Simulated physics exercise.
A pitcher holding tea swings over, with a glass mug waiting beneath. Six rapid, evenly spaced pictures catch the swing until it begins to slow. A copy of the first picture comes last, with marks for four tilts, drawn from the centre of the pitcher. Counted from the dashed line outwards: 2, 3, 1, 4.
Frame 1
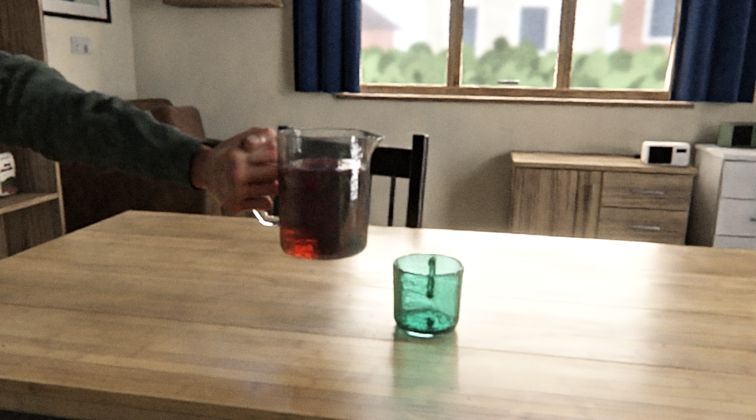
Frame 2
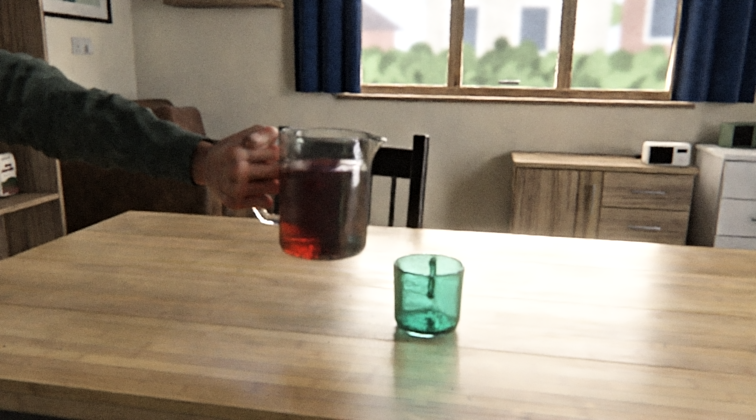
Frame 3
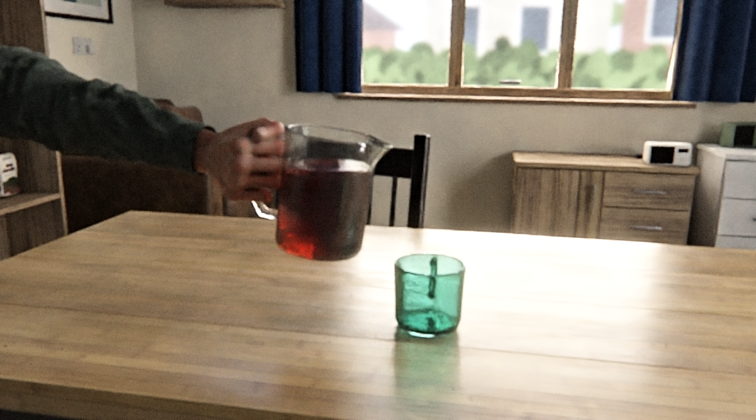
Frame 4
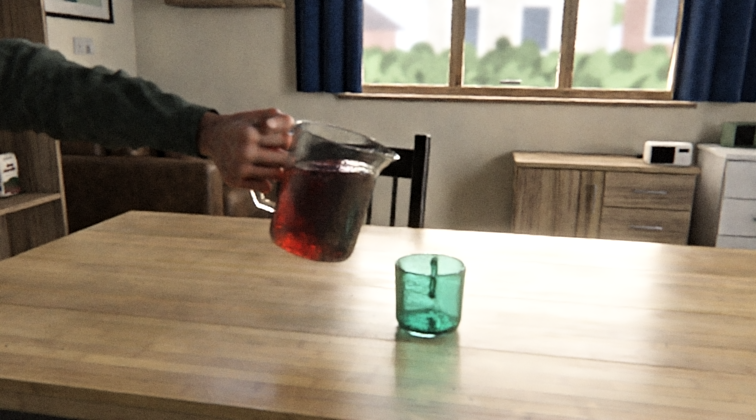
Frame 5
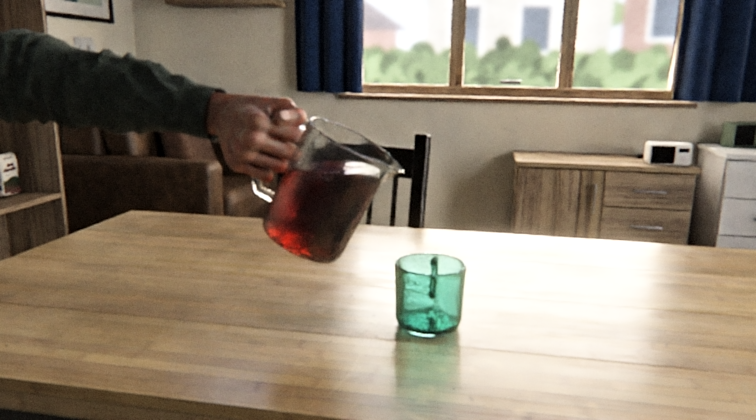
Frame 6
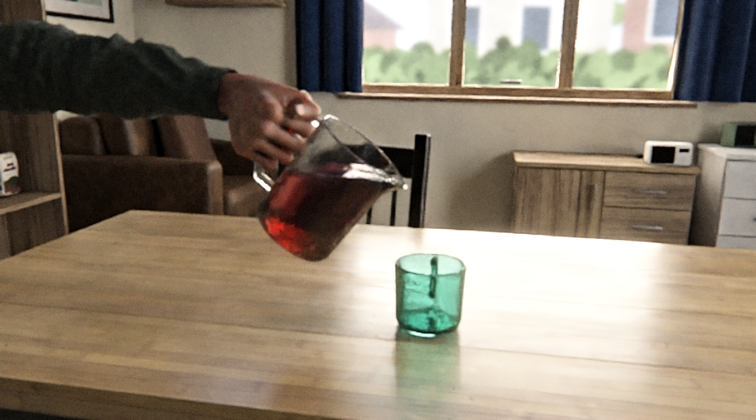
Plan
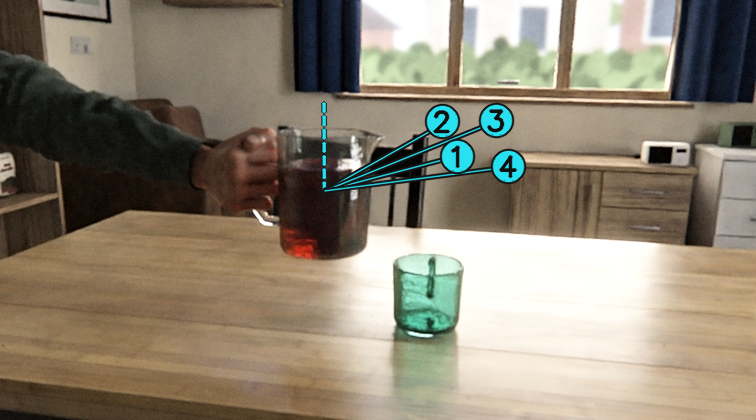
A dining room is seen from across a pale wooden table, with a window between blue curtains, a brown leather sofa and wooden drawers behind. An arm in a dark green sleeve holds a clear glass pitcher of dark red tea left of and above an empty green glass mug. The hand rises slightly and steadily tips the pitcher rightward, the tea shifting inside, while the camera stays still.
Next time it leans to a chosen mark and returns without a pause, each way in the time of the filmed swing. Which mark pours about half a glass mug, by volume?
The answer is mark 2.
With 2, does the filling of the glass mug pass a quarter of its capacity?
Yes, it does.
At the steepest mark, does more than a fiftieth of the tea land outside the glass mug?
Yes, it does.
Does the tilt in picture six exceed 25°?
Yes.
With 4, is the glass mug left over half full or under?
Over.
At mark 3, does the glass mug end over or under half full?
Over half.
In cyan, 1 at (440, 160); 2 at (428, 132); 3 at (480, 127); 4 at (491, 169).
With 1, the glass mug ends with about 78 % of what it can hold; 13 % of the tea is spilt.
With 2, the glass mug ends with about 52 % of what it can hold.
With 3, the glass mug ends with about 71 % of what it can hold; 3 % of the tea is spilt.
With 4, the glass mug ends with about 87 % of what it can hold; 22 % of the tea is spilt.
